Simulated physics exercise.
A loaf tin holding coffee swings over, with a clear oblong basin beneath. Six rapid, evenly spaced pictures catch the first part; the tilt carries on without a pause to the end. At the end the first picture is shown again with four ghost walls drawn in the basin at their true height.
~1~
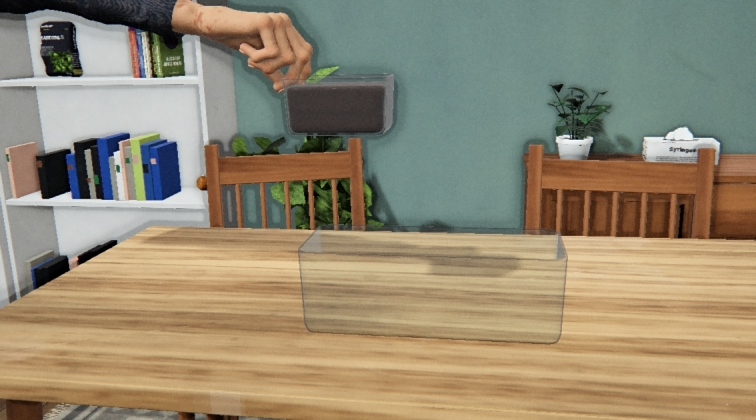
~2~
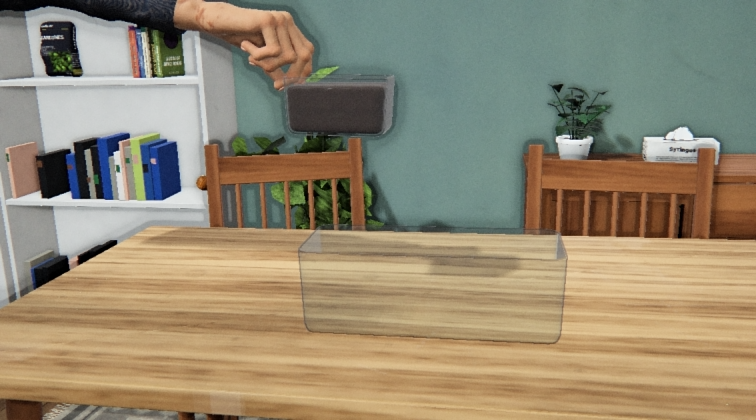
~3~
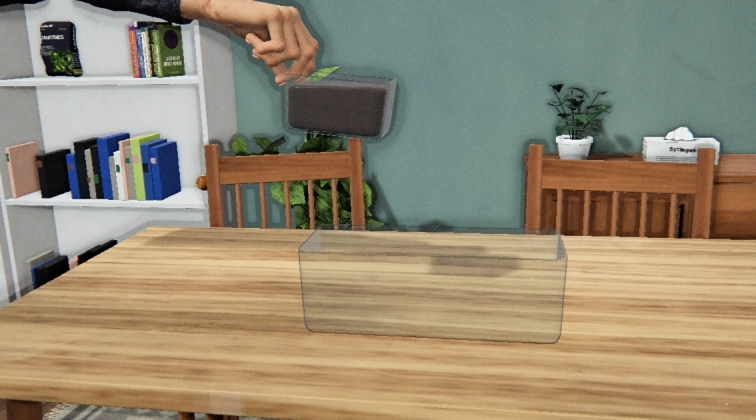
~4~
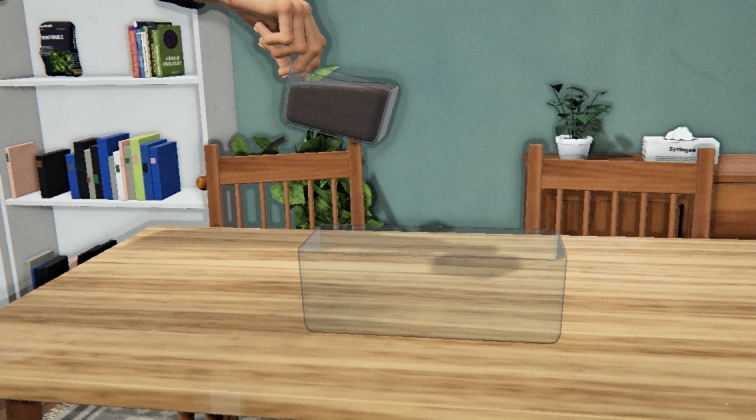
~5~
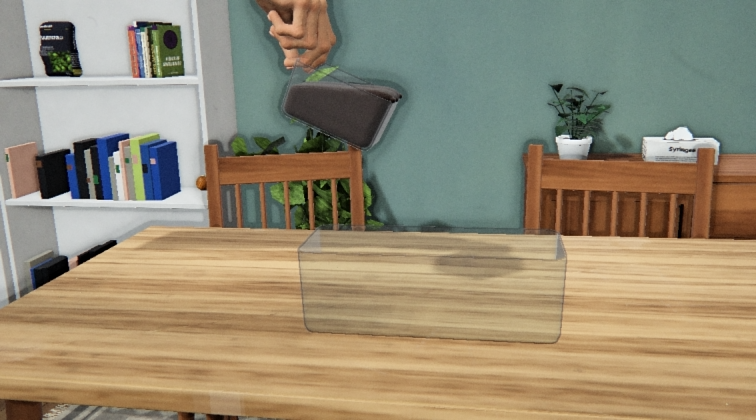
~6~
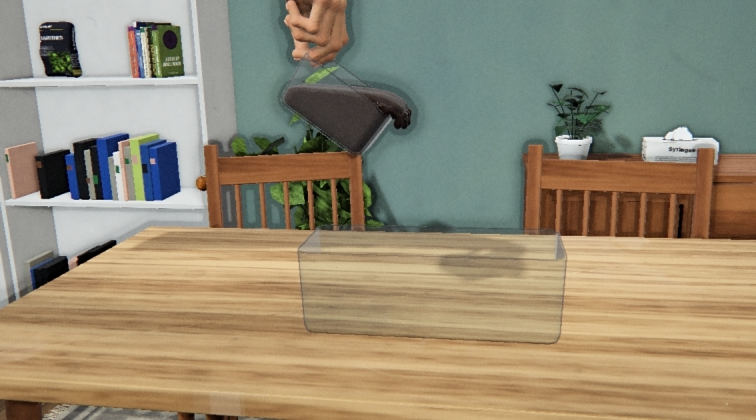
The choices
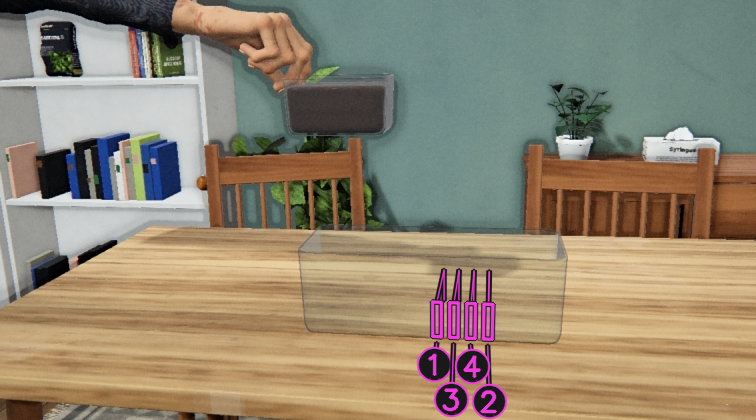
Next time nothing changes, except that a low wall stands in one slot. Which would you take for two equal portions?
Slot 3.
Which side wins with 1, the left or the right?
The right one.
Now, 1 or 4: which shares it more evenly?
1.
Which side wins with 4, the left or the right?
More ends on the left.
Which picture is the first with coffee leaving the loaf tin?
In picture 5.
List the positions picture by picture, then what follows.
Upright, lip at (388, 75); basin from (305, 329) to (561, 342); nothing has left yet.
Upright, lip at (389, 77); nothing has left yet.
Tipped about 7°, lip at (391, 81); nothing has left yet.
Tipped about 14°, lip at (393, 88); nothing has left yet.
Tipped about 24°, lip at (395, 98); coffee is over the lip, down to (395, 98).
Tipped about 36°, lip at (394, 110); coffee is over the lip, down to (406, 125).
On the marked copy, 1 at (436, 343); 2 at (487, 345); 3 at (453, 343); 4 at (470, 344).
For slot 1, about 30 % ends left of the wall and 65 % right of it; 5 % is lost outside.
For slot 2, about 89 % ends left of the wall and 5 % right of it; 5 % is lost outside.
For slot 3, about 50 % ends left of the wall and 44 % right of it; 6 % is lost outside.
For slot 4, about 81 % ends left of the wall and 11 % right of it; 8 % is lost outside.
